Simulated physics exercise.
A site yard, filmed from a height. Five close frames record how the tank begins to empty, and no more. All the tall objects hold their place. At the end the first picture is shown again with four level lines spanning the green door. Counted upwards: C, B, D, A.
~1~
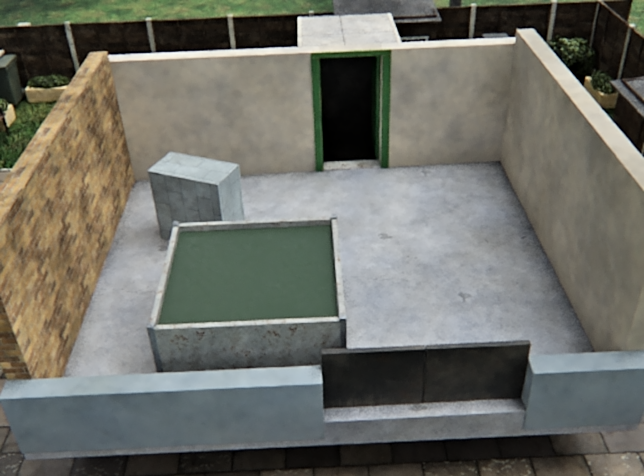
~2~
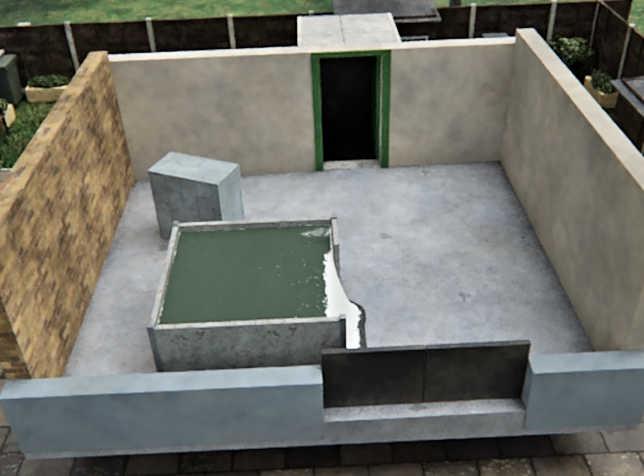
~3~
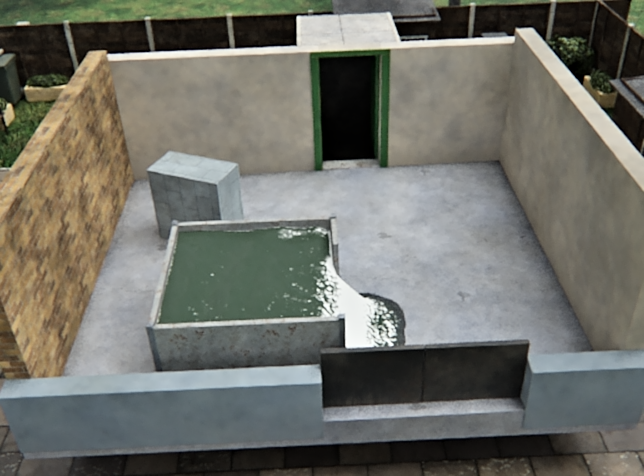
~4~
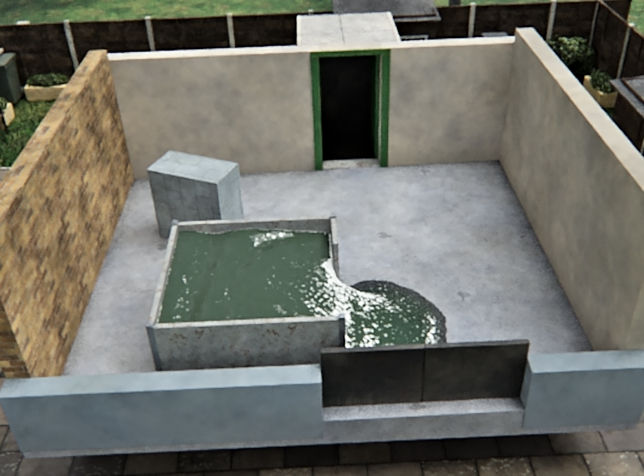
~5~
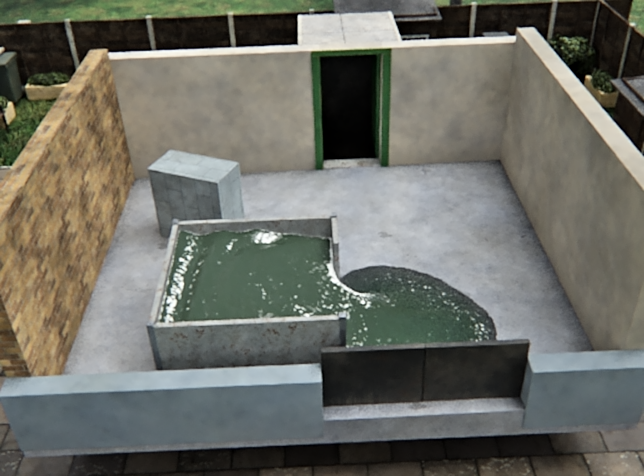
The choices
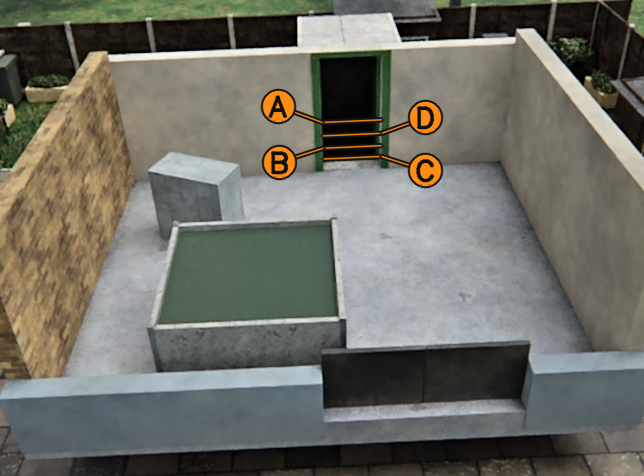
The video shows a walled concrete yard with a square tank of green water, a grey block and a green-framed doorway; water pours from the tank's right side and spreads rightward across the floor in a widening, rounded pool.
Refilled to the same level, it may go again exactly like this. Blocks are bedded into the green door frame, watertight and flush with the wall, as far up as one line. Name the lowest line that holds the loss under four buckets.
Mark C.
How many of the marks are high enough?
All of the four.
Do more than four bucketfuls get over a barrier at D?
No, not at all.
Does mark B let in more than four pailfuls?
No.
On the marked copy, A at (352, 121); B at (352, 146); C at (352, 157); D at (352, 134); from the bottom up C, B, D, A.
With A, nothing gets over.
With B, nothing gets over.
With C, a splash gets over, under a bucket.
With D, nothing gets over.
